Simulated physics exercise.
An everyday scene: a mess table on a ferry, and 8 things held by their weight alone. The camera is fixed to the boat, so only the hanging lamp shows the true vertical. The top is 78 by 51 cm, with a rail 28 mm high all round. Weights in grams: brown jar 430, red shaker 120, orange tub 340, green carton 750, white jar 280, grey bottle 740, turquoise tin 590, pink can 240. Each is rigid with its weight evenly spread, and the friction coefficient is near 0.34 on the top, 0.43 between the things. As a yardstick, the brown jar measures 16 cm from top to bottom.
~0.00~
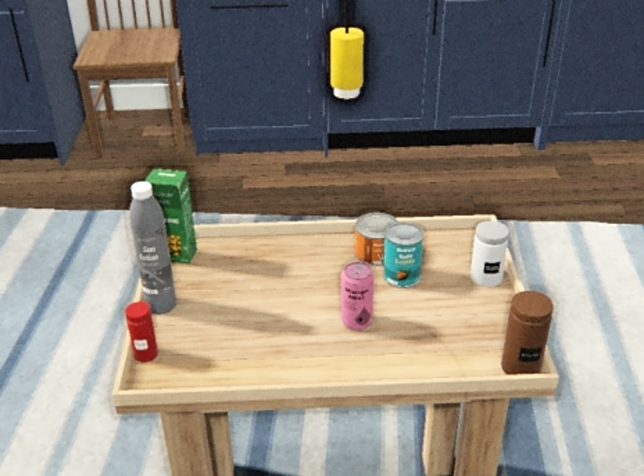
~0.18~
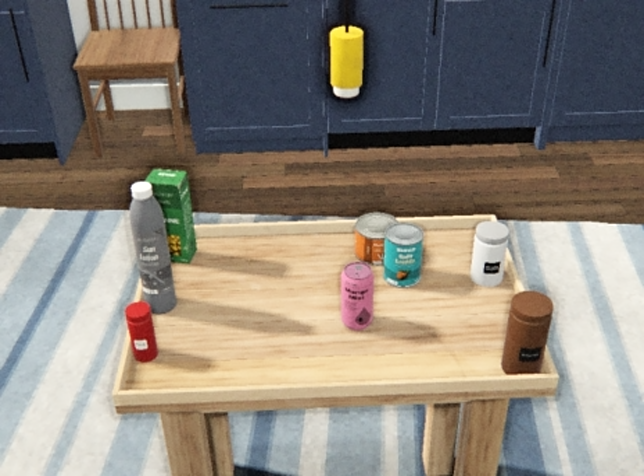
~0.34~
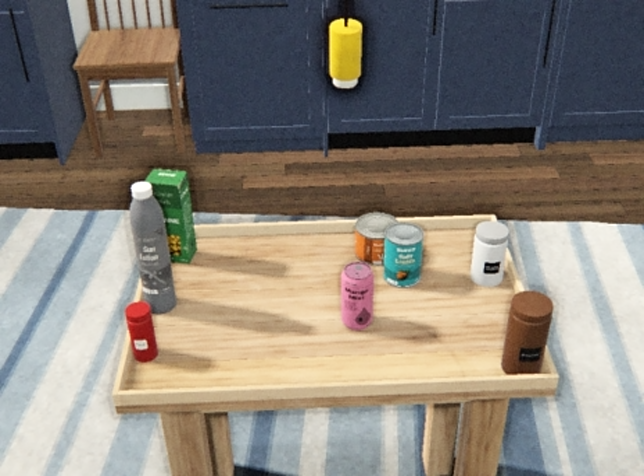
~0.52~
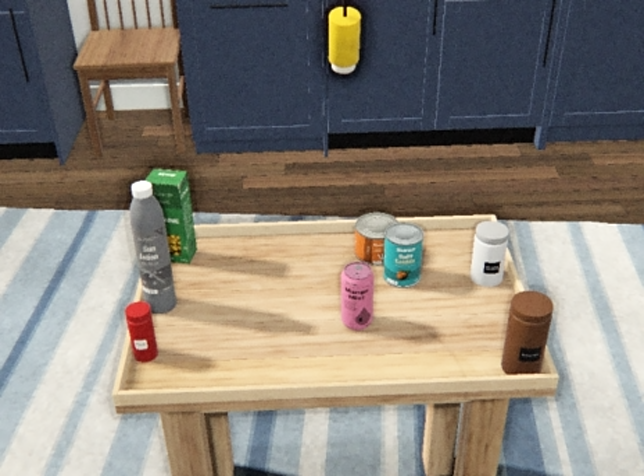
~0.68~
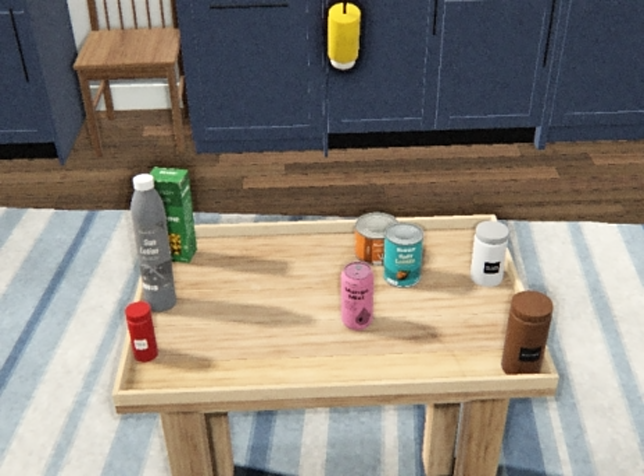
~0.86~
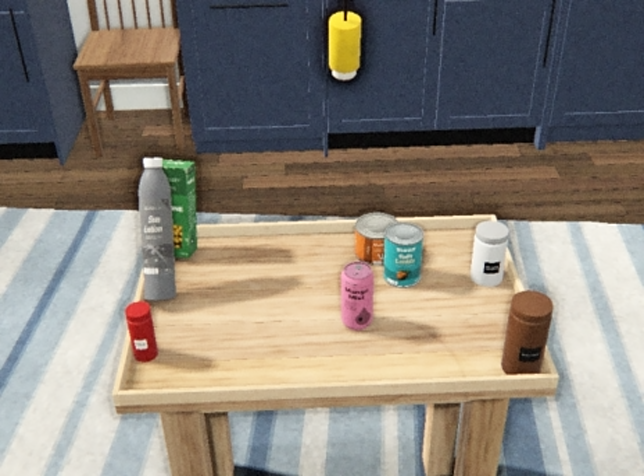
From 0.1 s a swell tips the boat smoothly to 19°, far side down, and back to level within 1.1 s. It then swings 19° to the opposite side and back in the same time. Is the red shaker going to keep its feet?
The red shaker is still upright.
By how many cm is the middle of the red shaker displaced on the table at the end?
About 0 cm.
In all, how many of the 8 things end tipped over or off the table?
2 of them.
After 1.06 s, boat heeled 3°, far side down; green carton now off the table; grey bottle 62° off its base.
After 1.36 s, boat heeled 4°, near side down; grey bottle on its side.
After 1.76 s, boat heeled 19°, near side down; grey bottle on its side.
In the end (2.8 s), off the table and tipped over, green carton; toppled on the table, grey bottle; the other 6 under 5 cm from the start. In the last view, red shaker near (142, 332).
